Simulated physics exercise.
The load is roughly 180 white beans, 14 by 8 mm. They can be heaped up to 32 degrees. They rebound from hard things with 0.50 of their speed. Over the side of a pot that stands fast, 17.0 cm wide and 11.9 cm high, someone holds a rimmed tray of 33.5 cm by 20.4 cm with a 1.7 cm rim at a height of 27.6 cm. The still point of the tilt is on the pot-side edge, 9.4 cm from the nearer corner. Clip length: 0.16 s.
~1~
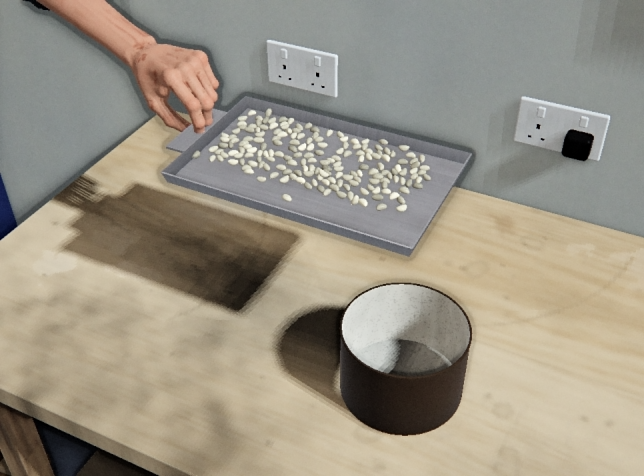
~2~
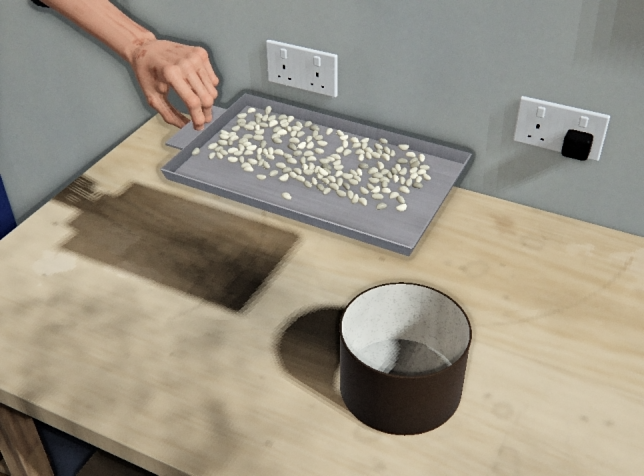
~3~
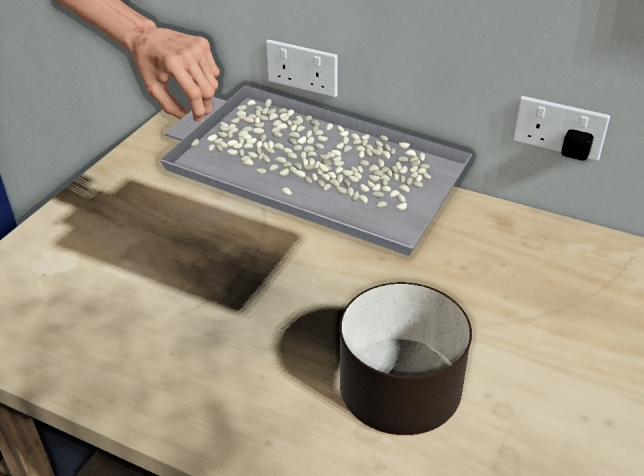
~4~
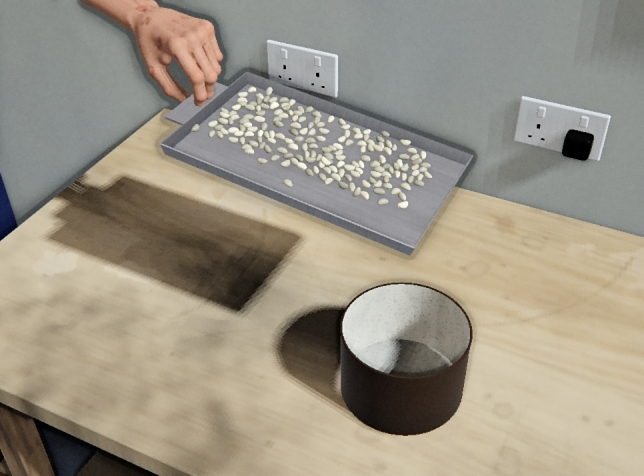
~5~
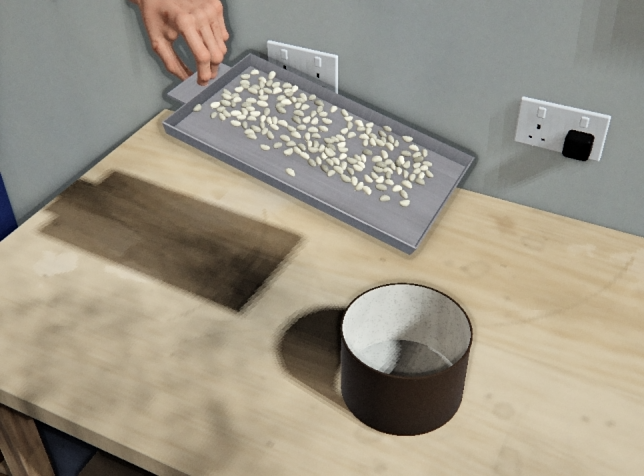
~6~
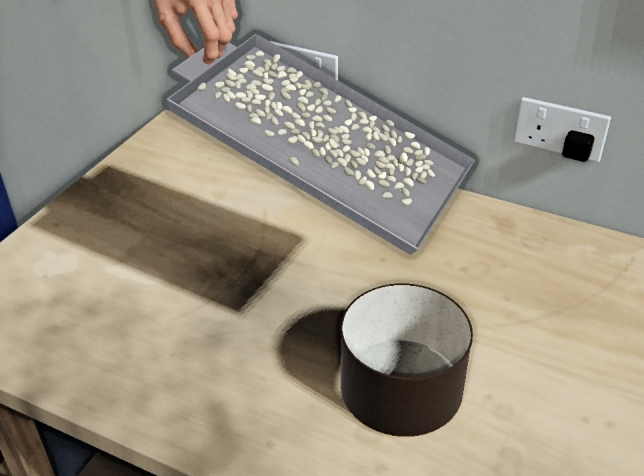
On a wooden table by a grey wall with sockets, a hand holds a rimmed grey tray scattered with white beans near a dark pot, then raises the tray's left end, gradually tilting it down toward the right.
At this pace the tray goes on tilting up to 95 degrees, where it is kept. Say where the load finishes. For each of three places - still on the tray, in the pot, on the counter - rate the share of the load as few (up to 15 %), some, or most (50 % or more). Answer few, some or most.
Tray: Few; pot: Few; counter: Most.
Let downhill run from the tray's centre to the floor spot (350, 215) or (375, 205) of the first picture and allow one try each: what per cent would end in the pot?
About 60 per cent on the first try and 25 per cent on the second.
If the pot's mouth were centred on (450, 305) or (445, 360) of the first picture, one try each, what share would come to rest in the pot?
First try about 35 per cent, second try about 5 per cent.
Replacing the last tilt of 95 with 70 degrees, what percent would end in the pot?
Then about 0 per cent.
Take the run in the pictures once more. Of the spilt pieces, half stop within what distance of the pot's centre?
Distance: Some 28 cm.
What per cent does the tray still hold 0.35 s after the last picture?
90 %, give or take.
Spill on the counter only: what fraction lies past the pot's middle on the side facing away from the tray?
Around 90 in a hundred.
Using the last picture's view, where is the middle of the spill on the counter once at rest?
Roughly at pixel (566, 352) in the last view.
Then, 0.21 s after the last picture, tilt 58 degrees; the tray holds 100 %, the pot 0 %.
Then, 0.35 s after the last picture, tilt 84 degrees; the tray holds 90 %, the pot 0 %.
Then, 0.62 s after the last picture, tilt 95 degrees; the tray holds 0 %, the pot 0 %.
In the end, tray 0 %, pot 0 %, counter 95 %.
